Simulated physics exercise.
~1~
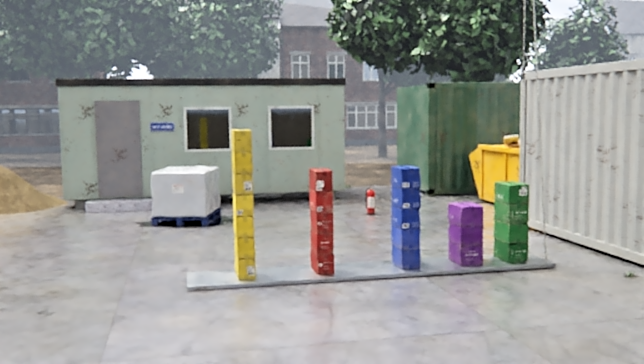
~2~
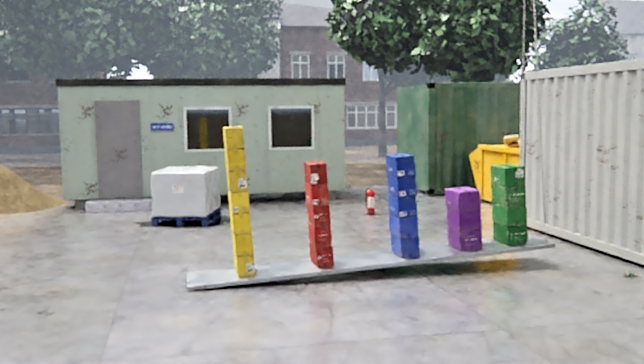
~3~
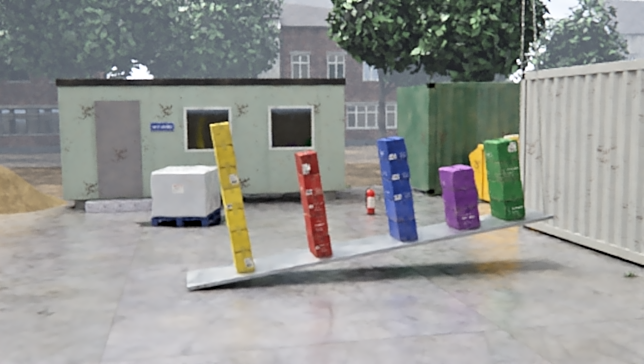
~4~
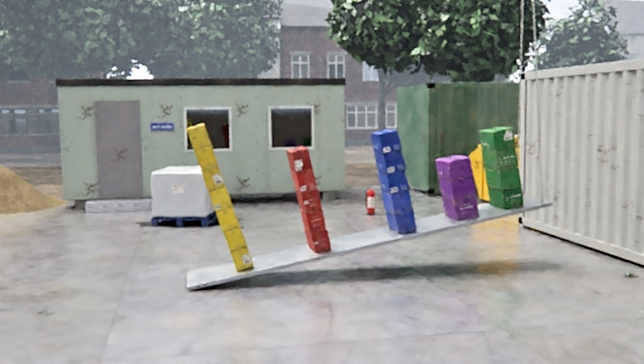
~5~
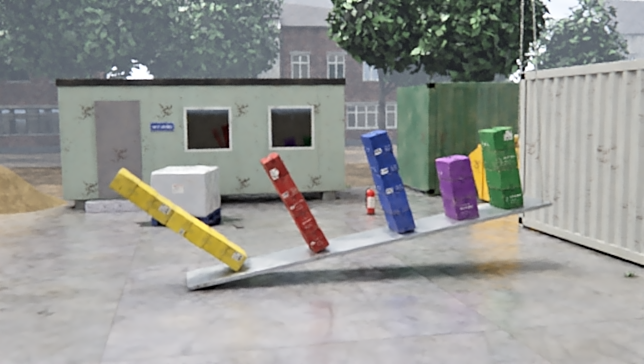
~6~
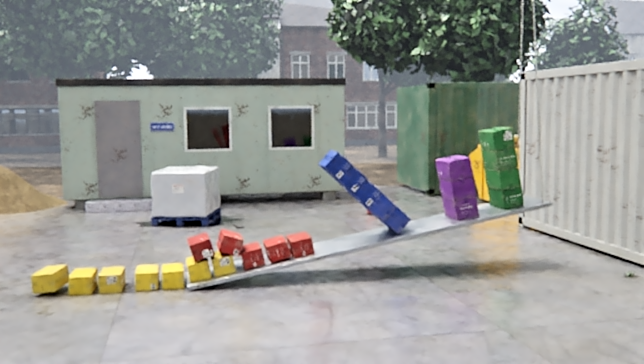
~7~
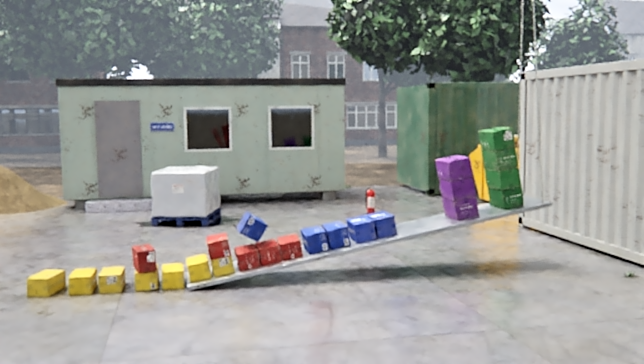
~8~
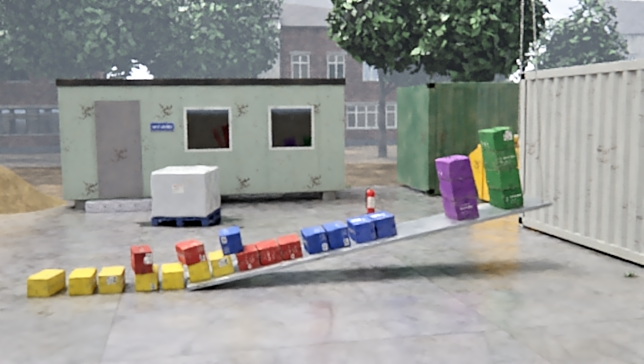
A flat deck holding five coloured stacks of cartons tilted up at its right end in a yard, and the yellow, red and blue stacks toppled leftward in turn, leaving scattered cartons while the purple and green stacks stayed standing, leaning slightly.
